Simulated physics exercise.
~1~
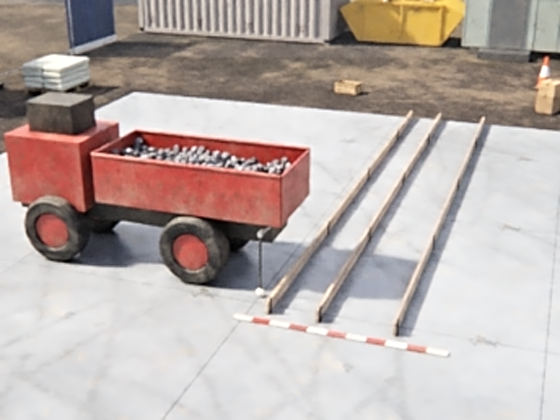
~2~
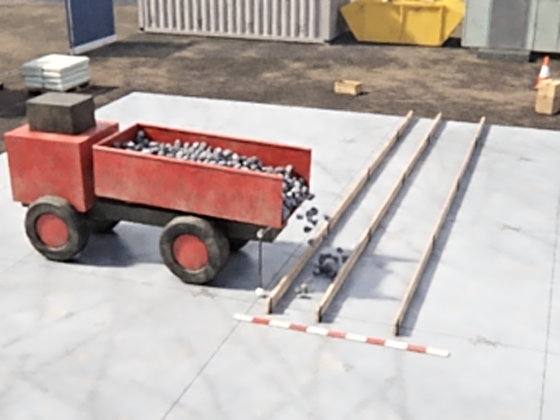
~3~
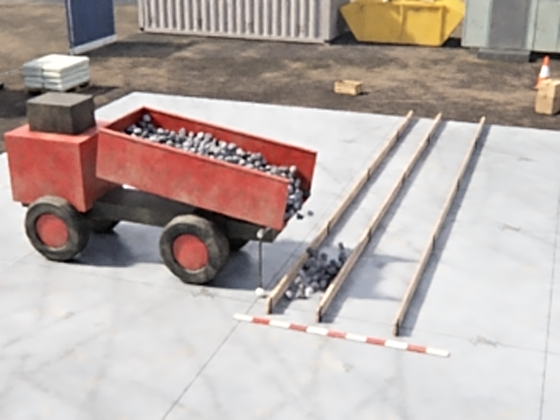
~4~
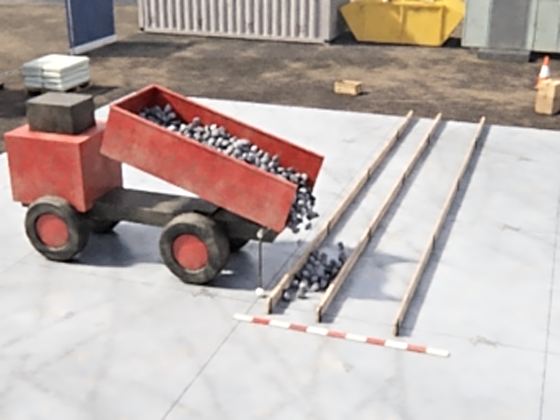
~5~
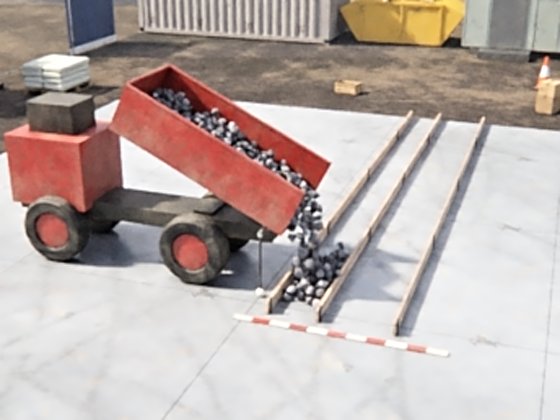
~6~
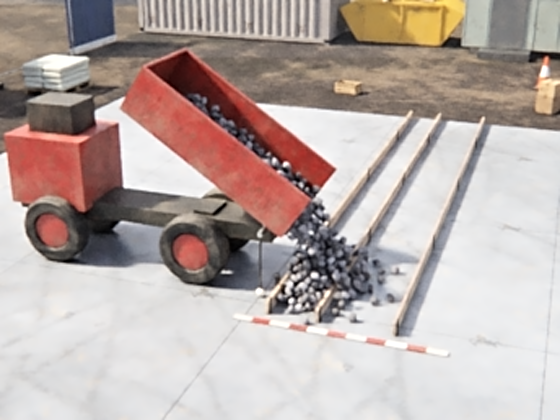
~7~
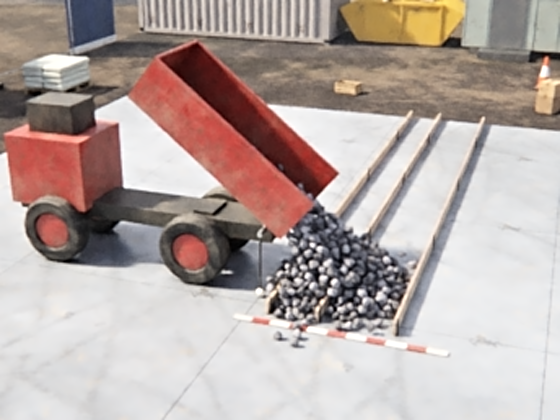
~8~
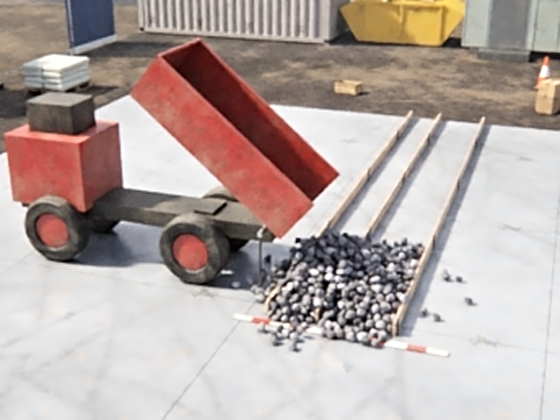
A red tipper truck with dark wheels stands at the left of a pale concrete yard, seen from its side and slightly above, its open body loaded with grey stones. Three wooden boards lie to its right behind a red and white striped rod, with containers and a yellow skip beyond. The body begins to tilt, and a few stones drop from its right end between the nearer boards. As it rises more steeply, the stones pour out, heap up and spill over the middle board. Finally the body stays raised and empty, with stones filling the front of both bays and a few scattered outside.
